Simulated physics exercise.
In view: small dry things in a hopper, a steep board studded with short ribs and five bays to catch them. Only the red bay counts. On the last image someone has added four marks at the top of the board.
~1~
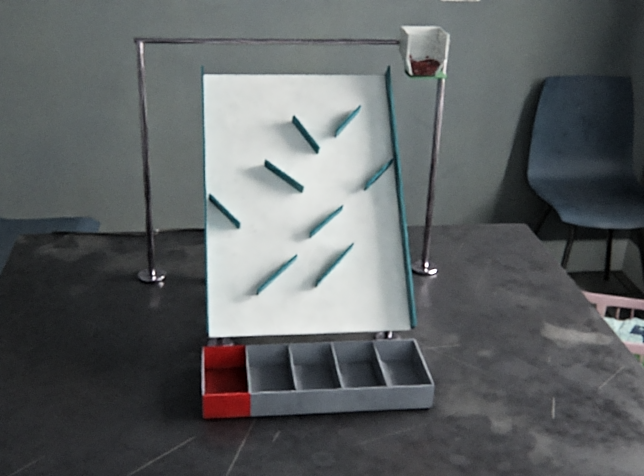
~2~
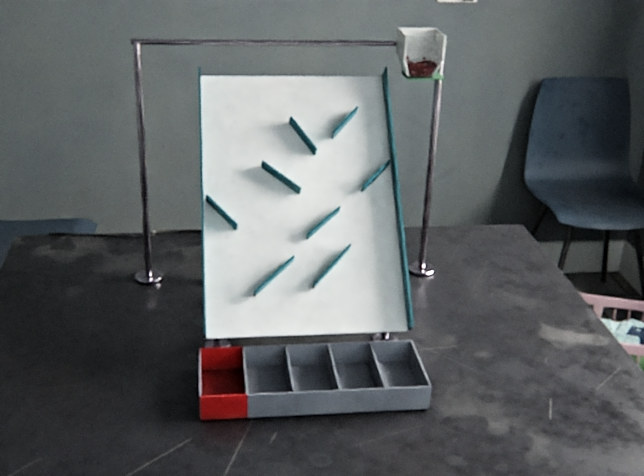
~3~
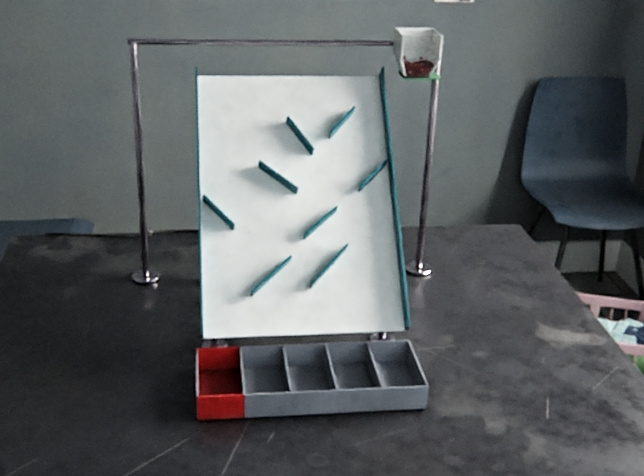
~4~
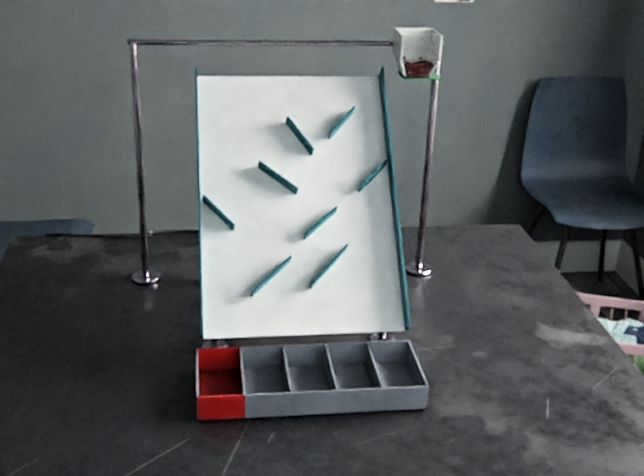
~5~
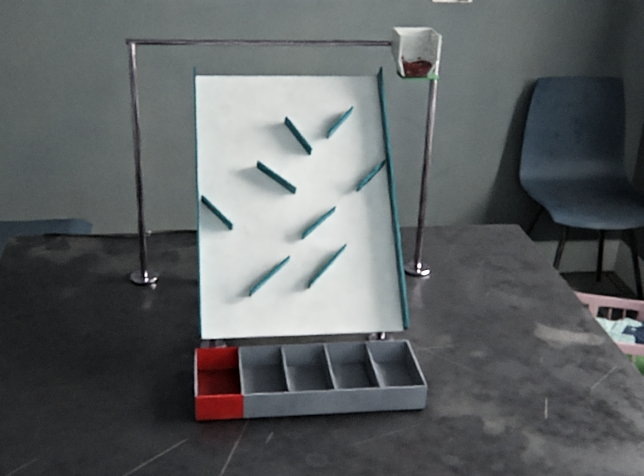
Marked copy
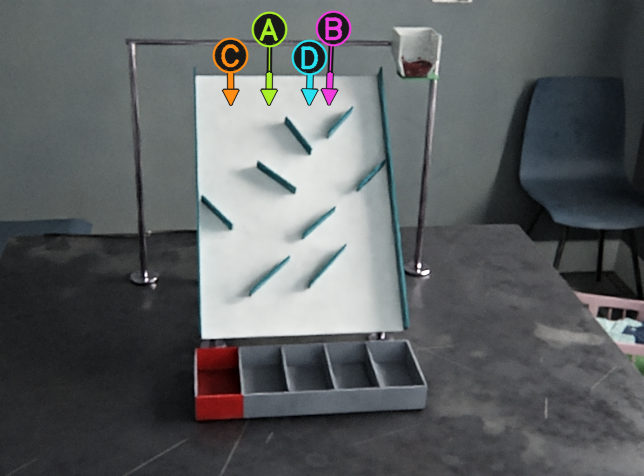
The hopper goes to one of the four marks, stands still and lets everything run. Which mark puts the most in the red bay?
I would pick mark C.
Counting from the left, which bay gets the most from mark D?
The fifth from the left.
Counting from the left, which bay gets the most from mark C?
It is the first one.
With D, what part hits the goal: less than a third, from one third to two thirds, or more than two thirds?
It is less than a third.
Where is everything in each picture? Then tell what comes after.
In the first frame, hopper at (425, 65), kidney beans, door shut.
In the second frame, ribs (291, 116) to (317, 149), (334, 133) to (358, 106), (262, 161) to (301, 188).
In the third frame, ribs (361, 186) to (387, 160), (203, 195) to (234, 225), (305, 234) to (337, 206).
In the fourth frame, ribs (252, 292) to (291, 256), (312, 284) to (348, 244).
In the fifth frame, red bay at (220, 406), number 1 of 5 from the left.
On the marked copy, mark A meets the board at (269, 99); mark B meets the board at (329, 99); mark C meets the board at (230, 99); mark D meets the board at (309, 99).
If A is chosen, about half in the red bay, about a third in other bays, a small part held on the board.
If B is chosen, about half in the red bay, about half in other bays.
If C is chosen, most in the red bay, a small part in other bays, a stray few held on the board.
If D is chosen, about a quarter in the red bay, about two thirds in other bays, a small part held on the board.
